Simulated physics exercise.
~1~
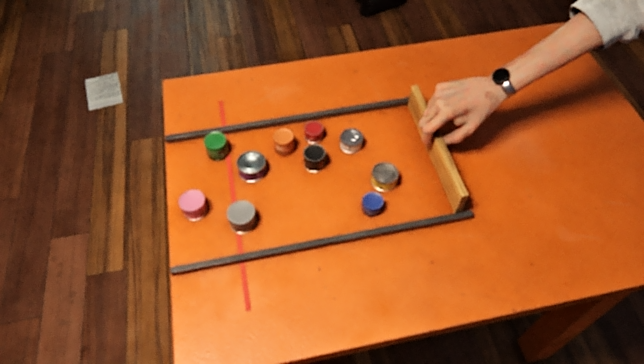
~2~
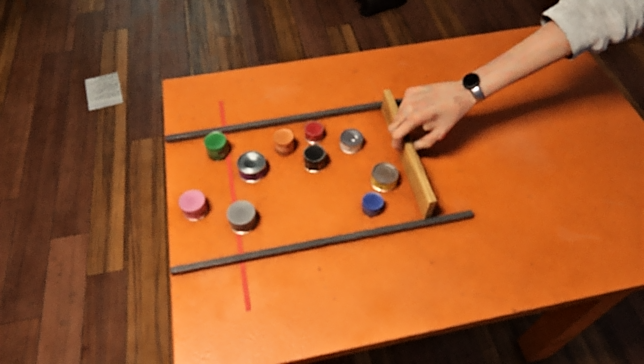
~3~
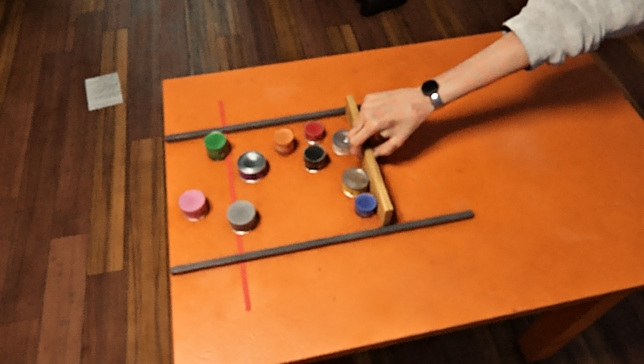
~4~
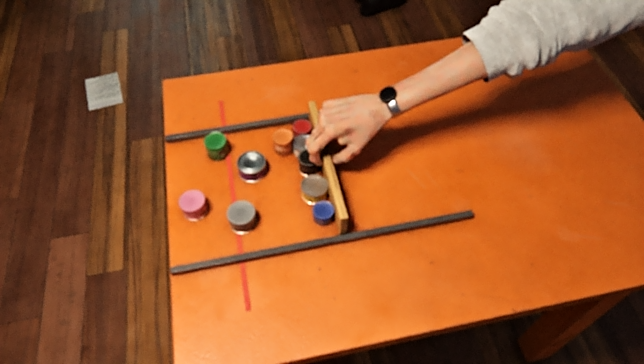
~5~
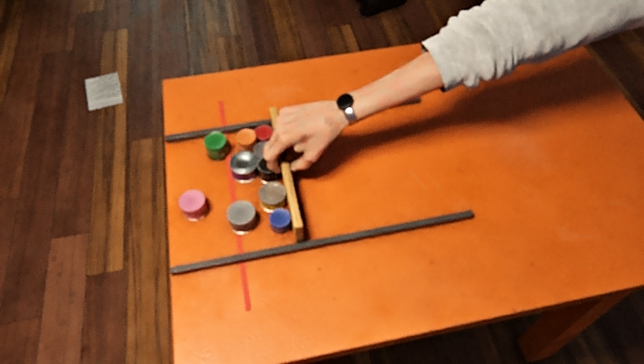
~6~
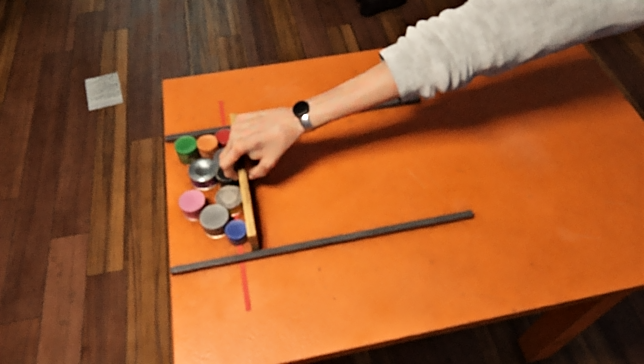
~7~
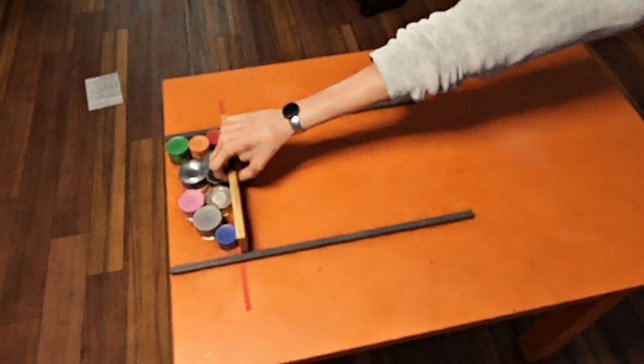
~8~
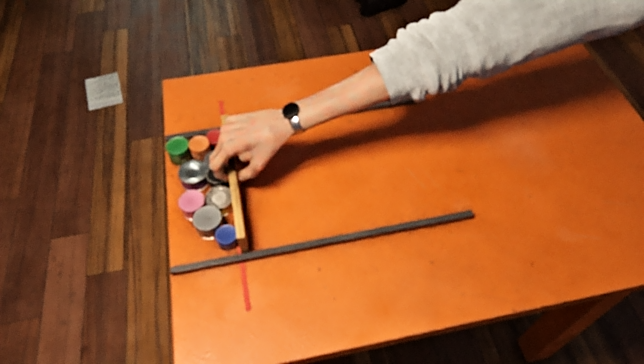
A bright orange table stands on a dark wooden floor, seen from above at an angle, with two dark rails laid across it and a red line of tape near its left end. Between the rails sit small round tins and tubs in green, orange, red, black, white, silver, yellowish, blue, grey and pink. From the right, a hand wearing a watch slides an upright wooden board leftward, gathering the blue, white and yellowish ones first, then the red and black. The cluster packs together against the left edge as the board reaches the tape and stops, and nothing falls off.
